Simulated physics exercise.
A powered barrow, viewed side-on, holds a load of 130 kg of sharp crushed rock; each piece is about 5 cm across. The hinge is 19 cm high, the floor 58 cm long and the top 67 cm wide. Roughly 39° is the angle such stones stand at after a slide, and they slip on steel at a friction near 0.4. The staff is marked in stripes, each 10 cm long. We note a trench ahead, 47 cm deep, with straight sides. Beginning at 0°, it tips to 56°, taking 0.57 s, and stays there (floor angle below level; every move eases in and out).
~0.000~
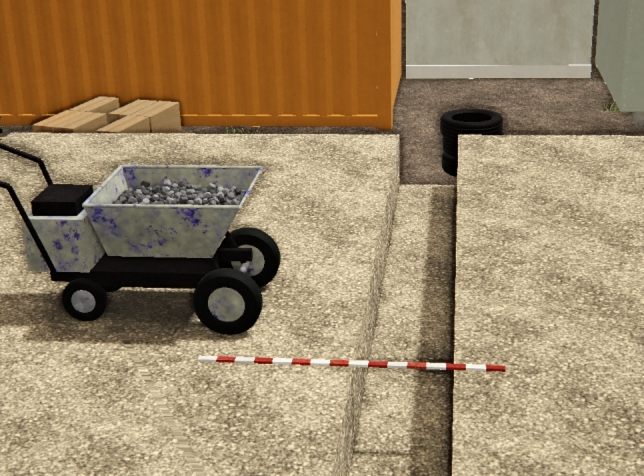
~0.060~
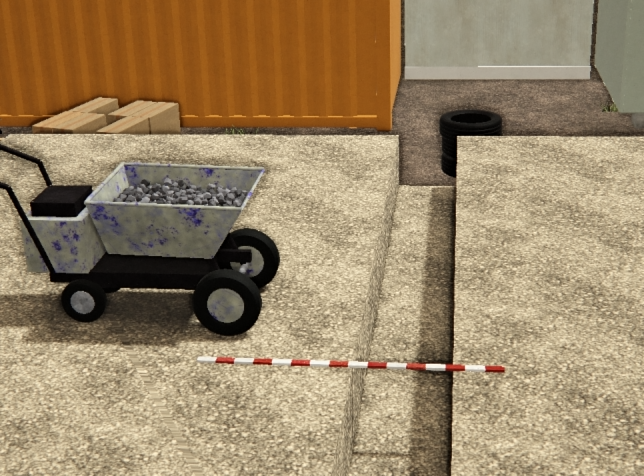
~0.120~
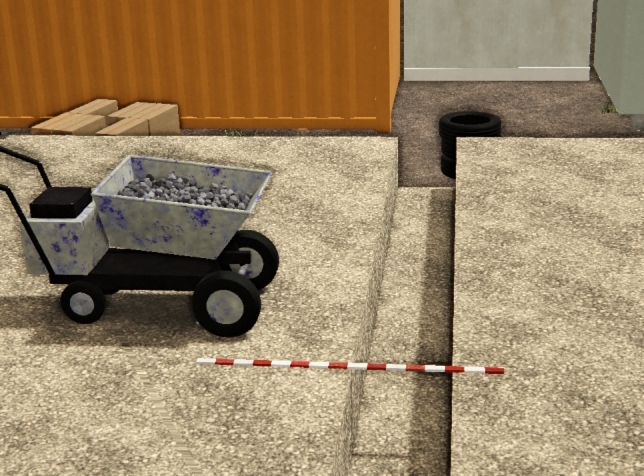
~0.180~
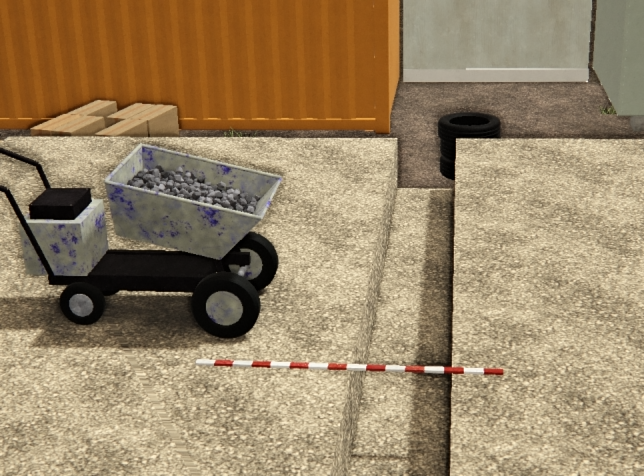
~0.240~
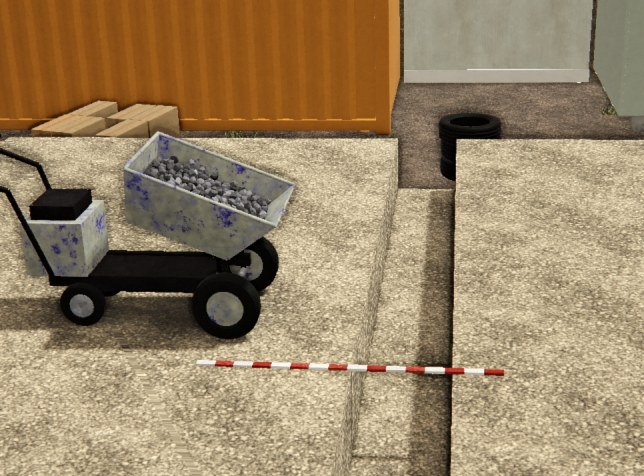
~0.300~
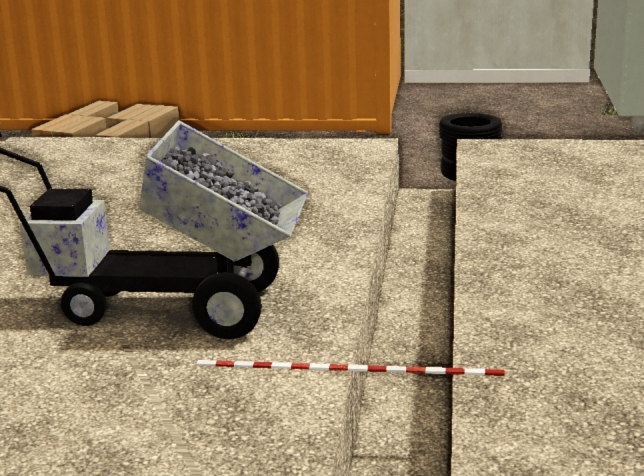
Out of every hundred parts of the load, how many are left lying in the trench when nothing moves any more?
Around 31 in every hundred.
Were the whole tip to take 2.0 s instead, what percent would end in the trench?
In that case some 0 per cent.
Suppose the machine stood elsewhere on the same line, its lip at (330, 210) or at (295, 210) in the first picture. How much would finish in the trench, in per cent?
First place roughly 10%, second roughly 30%.
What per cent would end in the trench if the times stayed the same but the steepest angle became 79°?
Then about 90 per cent.
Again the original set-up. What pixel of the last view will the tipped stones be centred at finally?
Near (421, 391).
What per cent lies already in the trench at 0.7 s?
Around 0 per cent of it.
After 0.4 s the floor is at 48°; 100 % in the tray; the foremost stones are at (293, 240).
After 0.7 s the floor is at 56°; 97 % in the tray, 2 % short of the trench; the foremost stones are at (357, 285).
After 1.0 s the floor is at 56°; 70 % in the tray, 6 % short of the trench, 24 % in the trench; the foremost stones are at (449, 405).
After 3.0 s the floor is at 56°; 65 % in the tray, 4 % short of the trench, 31 % in the trench; the foremost stones are at (449, 377).
